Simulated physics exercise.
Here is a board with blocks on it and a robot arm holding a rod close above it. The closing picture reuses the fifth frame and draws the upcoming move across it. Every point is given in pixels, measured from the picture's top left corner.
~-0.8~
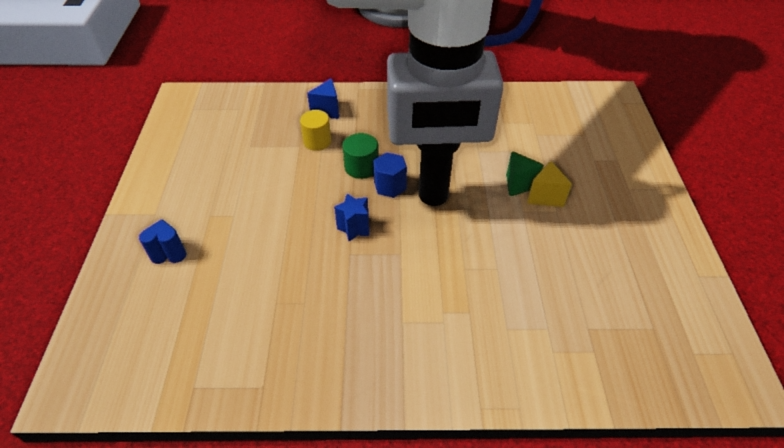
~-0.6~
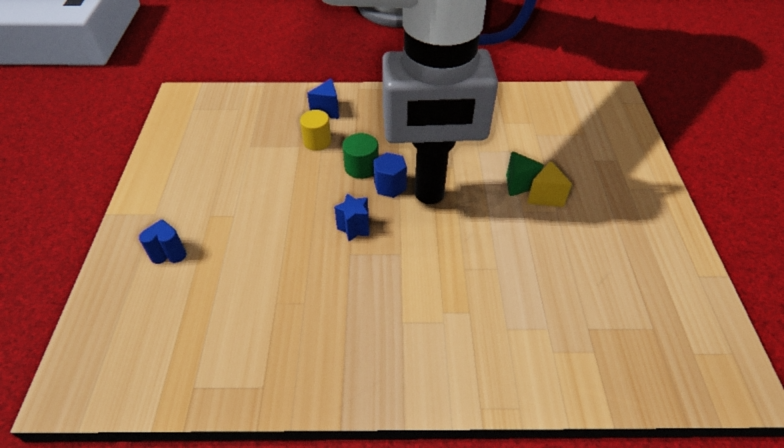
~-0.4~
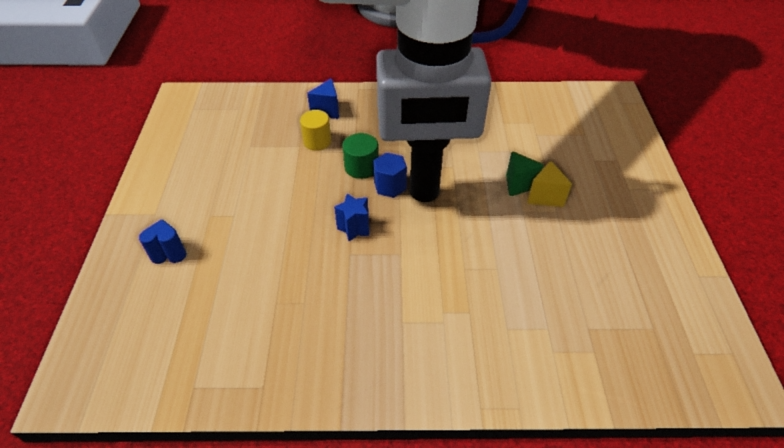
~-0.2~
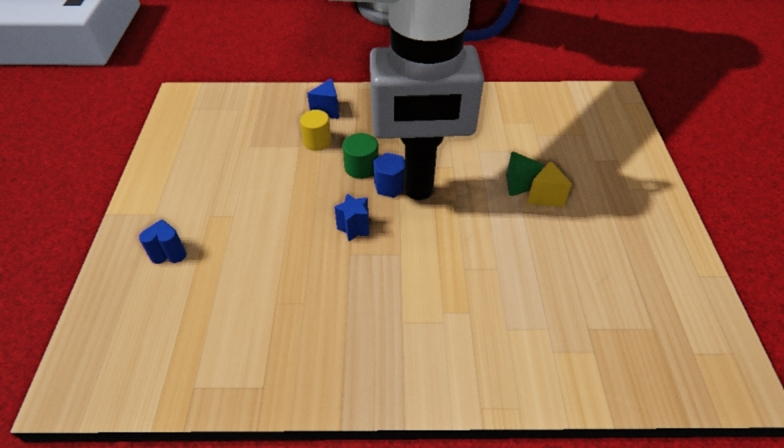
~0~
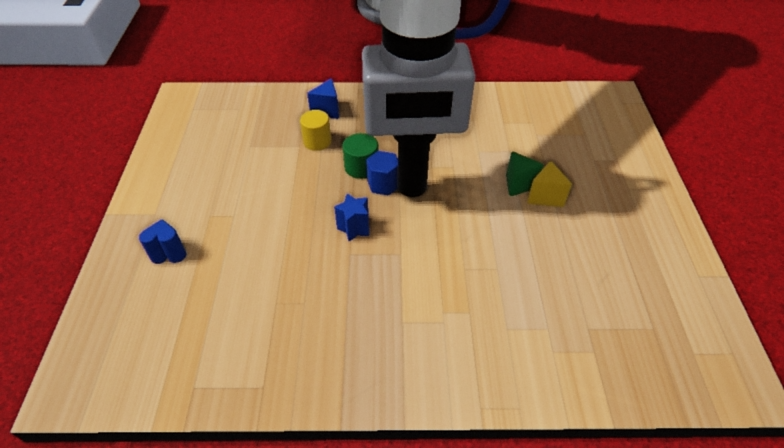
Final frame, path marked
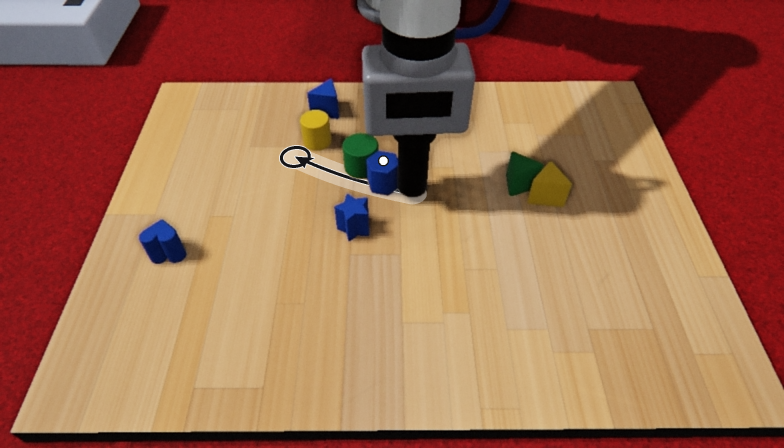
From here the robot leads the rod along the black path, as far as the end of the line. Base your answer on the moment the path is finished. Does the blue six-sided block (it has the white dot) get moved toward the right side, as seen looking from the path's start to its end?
I'd say no.
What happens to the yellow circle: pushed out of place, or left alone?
From what I can tell, it won't keep its place.
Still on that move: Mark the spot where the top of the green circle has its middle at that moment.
At the end it should sit near (330, 124).
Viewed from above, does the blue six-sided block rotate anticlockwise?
Yes, that is how it ends up.
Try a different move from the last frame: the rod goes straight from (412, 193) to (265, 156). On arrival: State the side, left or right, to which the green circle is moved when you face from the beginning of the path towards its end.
Goes right.
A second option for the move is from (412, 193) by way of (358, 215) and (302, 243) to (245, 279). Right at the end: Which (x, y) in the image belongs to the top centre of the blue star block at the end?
The middle of its upper face should be somewhere near (324, 234).
The drawn path runs from (412, 193) through (370, 184) and (331, 171) to (295, 157); the dot is on the blue six-sided block.
What follows on the original path. One third of the way, rod (369, 177); green circle (337, 133); blue six-sided block (339, 155), turned 20° anticlockwise.
Two thirds of the way, rod (330, 165); yellow circle (311, 113); green circle (332, 127); blue six-sided block (297, 151), turned 60° anticlockwise.
At the end, rod (294, 150); yellow circle (309, 109); blue star block not moved; green circle (330, 124); blue six-sided block (266, 148), turned 130° anticlockwise.
